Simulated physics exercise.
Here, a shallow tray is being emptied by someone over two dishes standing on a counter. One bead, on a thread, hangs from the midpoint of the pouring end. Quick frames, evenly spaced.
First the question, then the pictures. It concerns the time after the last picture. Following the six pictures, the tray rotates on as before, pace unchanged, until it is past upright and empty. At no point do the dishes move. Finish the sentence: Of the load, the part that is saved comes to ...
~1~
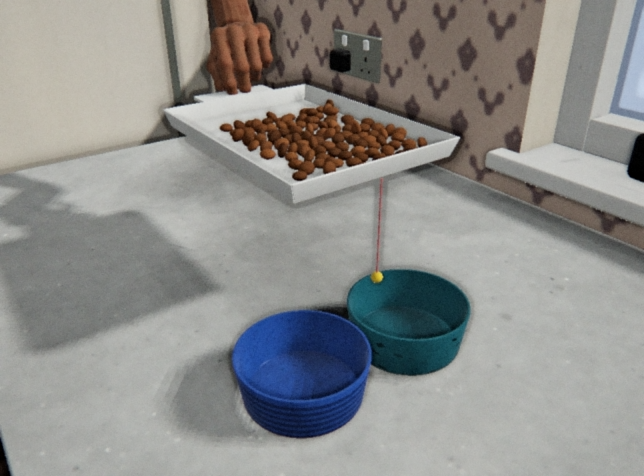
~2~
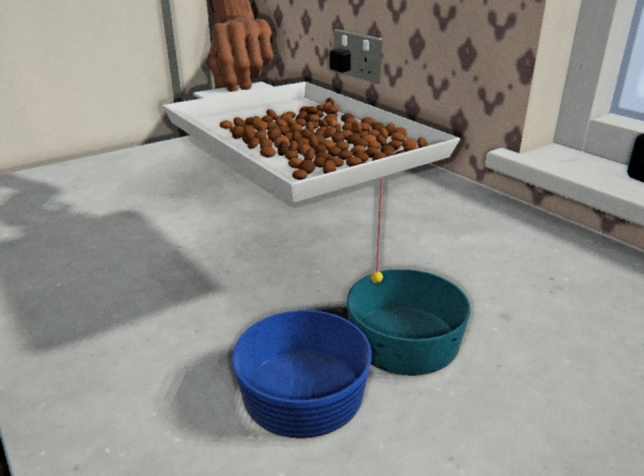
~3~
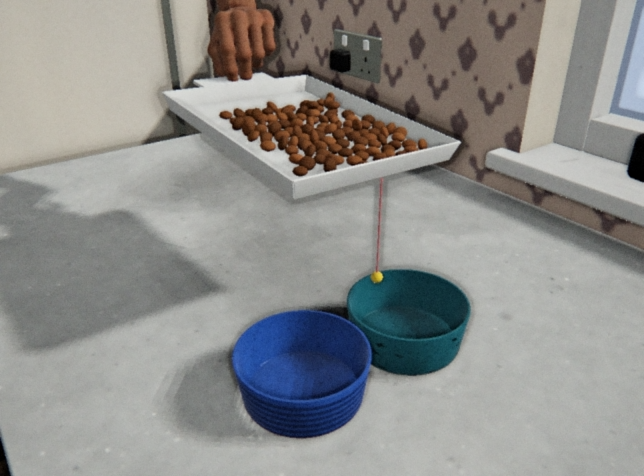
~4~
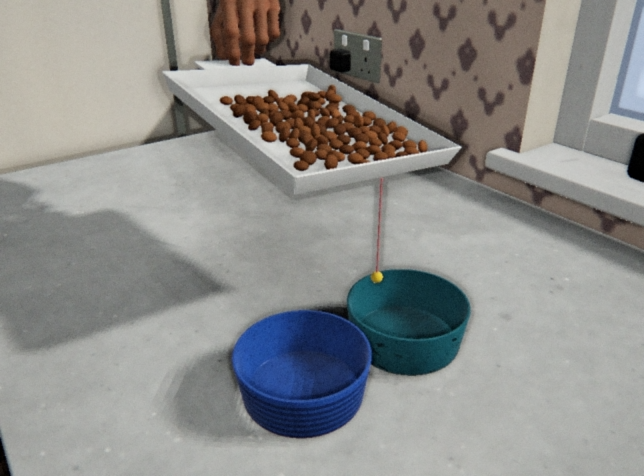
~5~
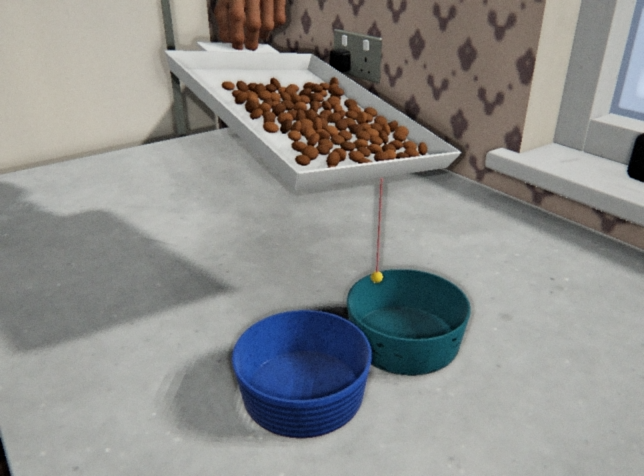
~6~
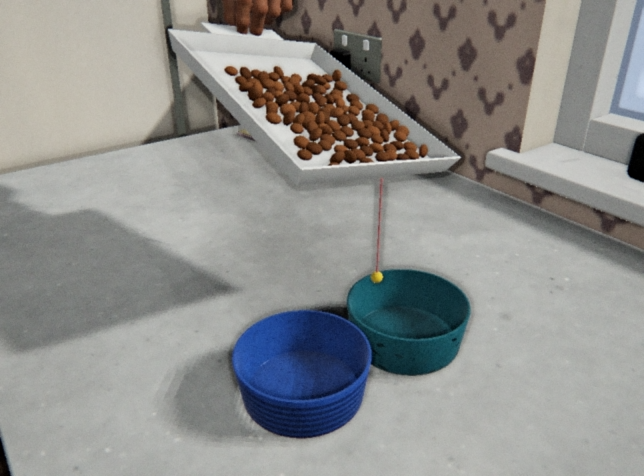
Less than half of it.
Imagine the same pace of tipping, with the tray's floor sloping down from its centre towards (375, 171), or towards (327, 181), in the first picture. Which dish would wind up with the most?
Case one goes to the right-side dish, case two to the left-side dish.
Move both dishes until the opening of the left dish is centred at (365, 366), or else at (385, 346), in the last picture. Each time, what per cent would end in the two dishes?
Approximately 30 percent, followed by approximately 50 percent.
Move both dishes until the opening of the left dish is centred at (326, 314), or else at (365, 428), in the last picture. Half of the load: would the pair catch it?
Placing 1: A majority of it. Placing 2: A minority of it.
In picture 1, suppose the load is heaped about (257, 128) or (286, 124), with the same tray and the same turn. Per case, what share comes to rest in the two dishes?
First some 20, then 20 per cent.
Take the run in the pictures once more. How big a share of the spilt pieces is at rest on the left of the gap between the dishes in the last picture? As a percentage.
Left share: Some 0 per cent.
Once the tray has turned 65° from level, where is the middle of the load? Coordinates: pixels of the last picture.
Somewhere about (405, 138).
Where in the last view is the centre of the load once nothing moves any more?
I'd place the middle at about (458, 302).
Soon after the last picture, tray tipped steeply; nearly all on the tray; a stray few in the air.
A little later, tray tipped past a quarter turn; a stray few on the tray; about a quarter in the right dish; about two thirds outside both; a stray few in the air.
Later still, tray tipped past a quarter turn; about a quarter in the right dish; most outside both.
At rest, tray tipped past a quarter turn; none in the left dish; about a quarter in the right dish; most outside both.
